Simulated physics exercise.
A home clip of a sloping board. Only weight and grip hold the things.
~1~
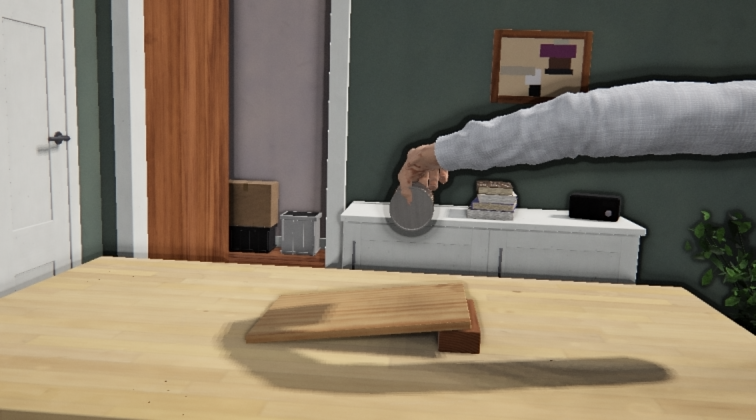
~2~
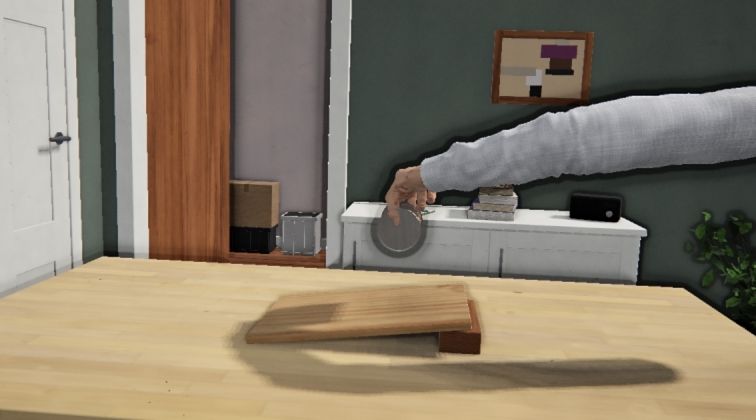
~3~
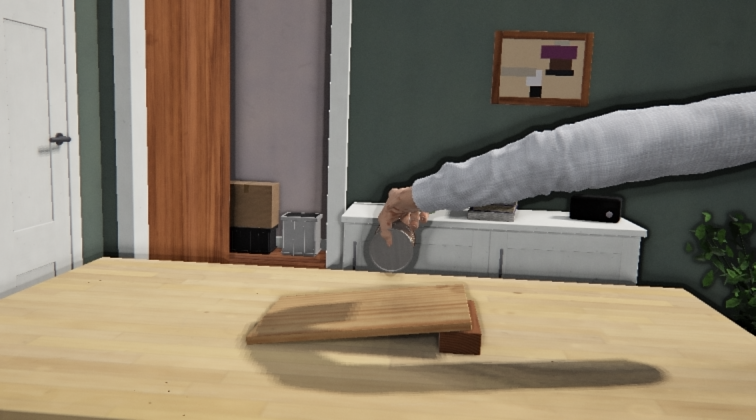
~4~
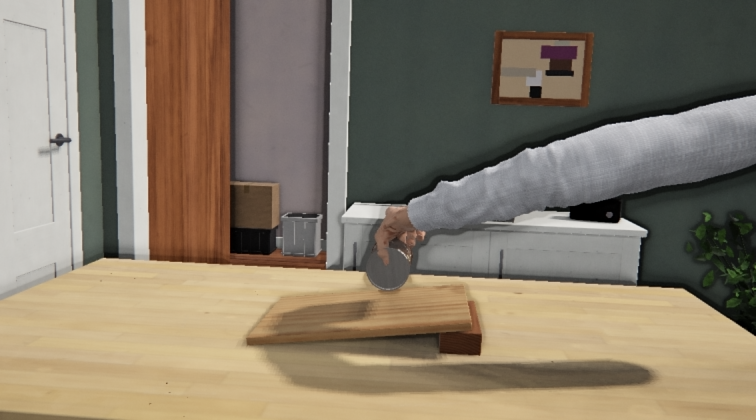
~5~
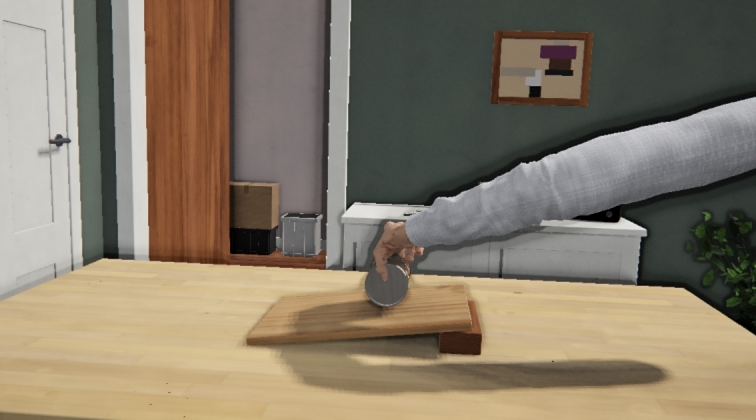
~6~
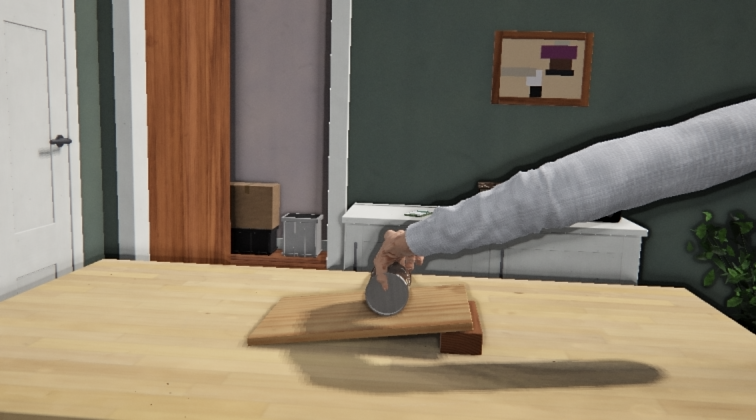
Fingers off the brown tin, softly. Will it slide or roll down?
Outcome: The brown tin slides or rolls down.
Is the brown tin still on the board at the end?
The brown tin comes off the board.
Then, 1.20 s after the last picture, brown tin now off the board.
Then, 2.10 s after the last picture, things are still on the move.
By the end, off the board, brown tin. The brown tin runs down the board.
